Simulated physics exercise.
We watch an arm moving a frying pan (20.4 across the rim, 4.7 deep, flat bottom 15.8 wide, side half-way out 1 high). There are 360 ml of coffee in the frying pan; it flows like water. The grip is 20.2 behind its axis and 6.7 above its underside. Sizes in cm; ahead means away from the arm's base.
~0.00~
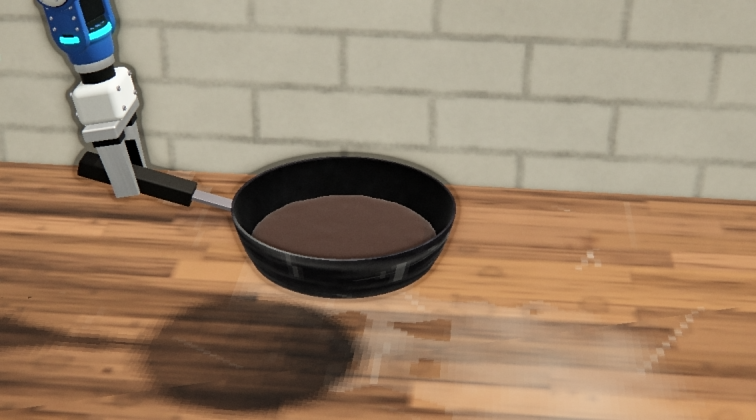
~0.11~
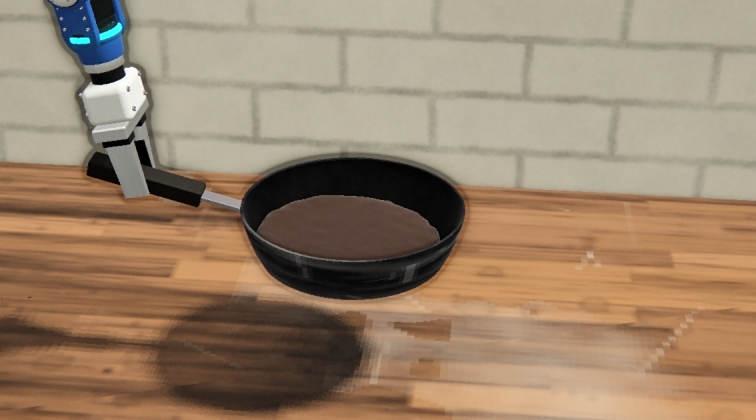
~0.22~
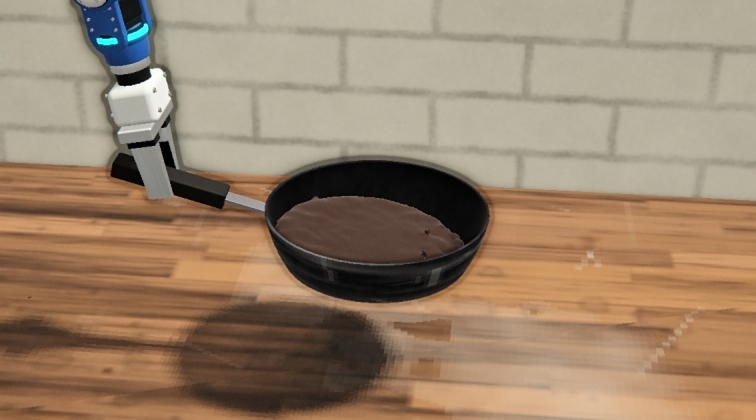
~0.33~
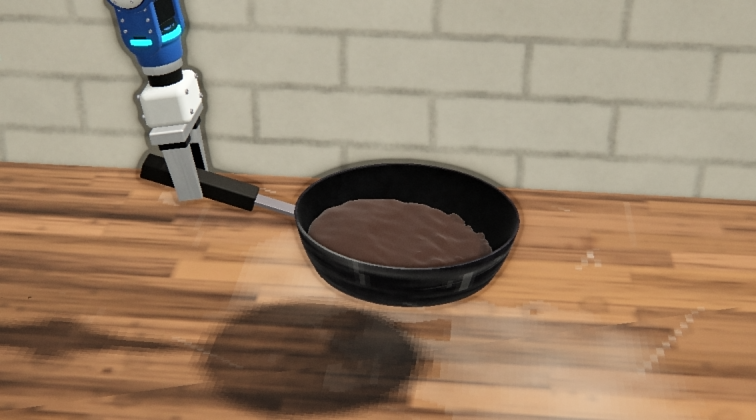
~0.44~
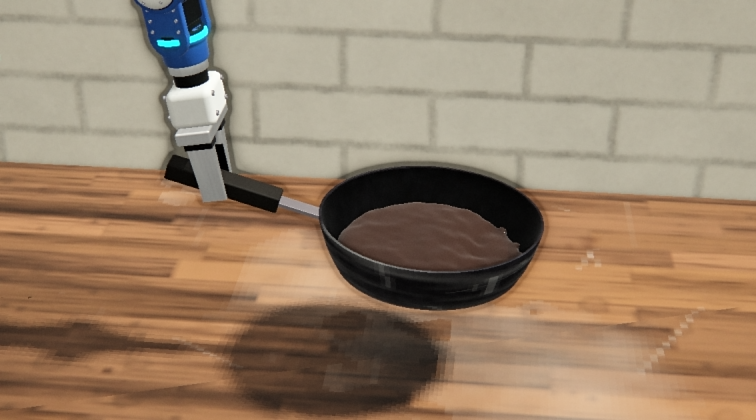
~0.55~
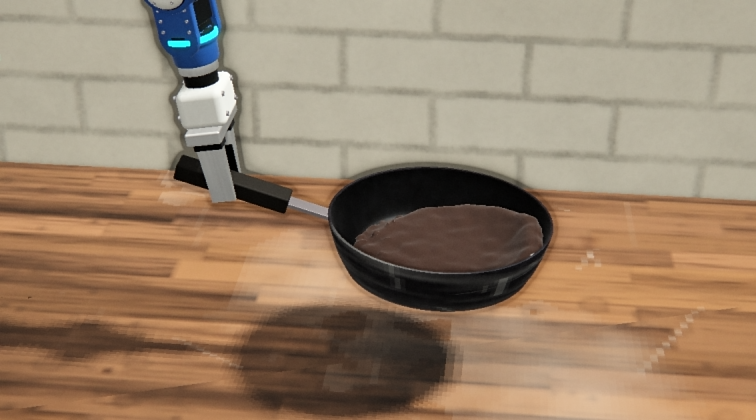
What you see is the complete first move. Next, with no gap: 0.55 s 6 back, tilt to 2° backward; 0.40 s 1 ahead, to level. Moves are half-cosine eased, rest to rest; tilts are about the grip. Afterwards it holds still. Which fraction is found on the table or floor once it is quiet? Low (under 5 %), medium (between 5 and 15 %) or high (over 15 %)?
A low share, under 5 %, ends on the table or floor.
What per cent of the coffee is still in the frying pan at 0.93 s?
Near 100 %.
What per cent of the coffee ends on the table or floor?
About 2 %.
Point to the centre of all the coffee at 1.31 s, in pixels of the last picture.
Around (361, 237).
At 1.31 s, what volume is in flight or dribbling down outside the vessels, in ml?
About 0 ml.
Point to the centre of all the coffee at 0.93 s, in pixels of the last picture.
Around (393, 239).
After 0.93 s, tilted 1° backward, liquid up to 18 above the table; 355 ml in the frying pan, 5 ml on the table or floor.
After 1.31 s, level, liquid up to 16 above the table; 350 ml in the frying pan, 5 ml on the table or floor.
After 1.70 s, level, liquid up to 15 above the table; 350 ml in the frying pan, 5 ml on the table or floor.
After 2.50 s, level, liquid up to 15 above the table; 350 ml in the frying pan, 5 ml on the table or floor.
In the end, 350 ml in the frying pan, 5 ml on the table or floor. That is 2 % on the table or floor.
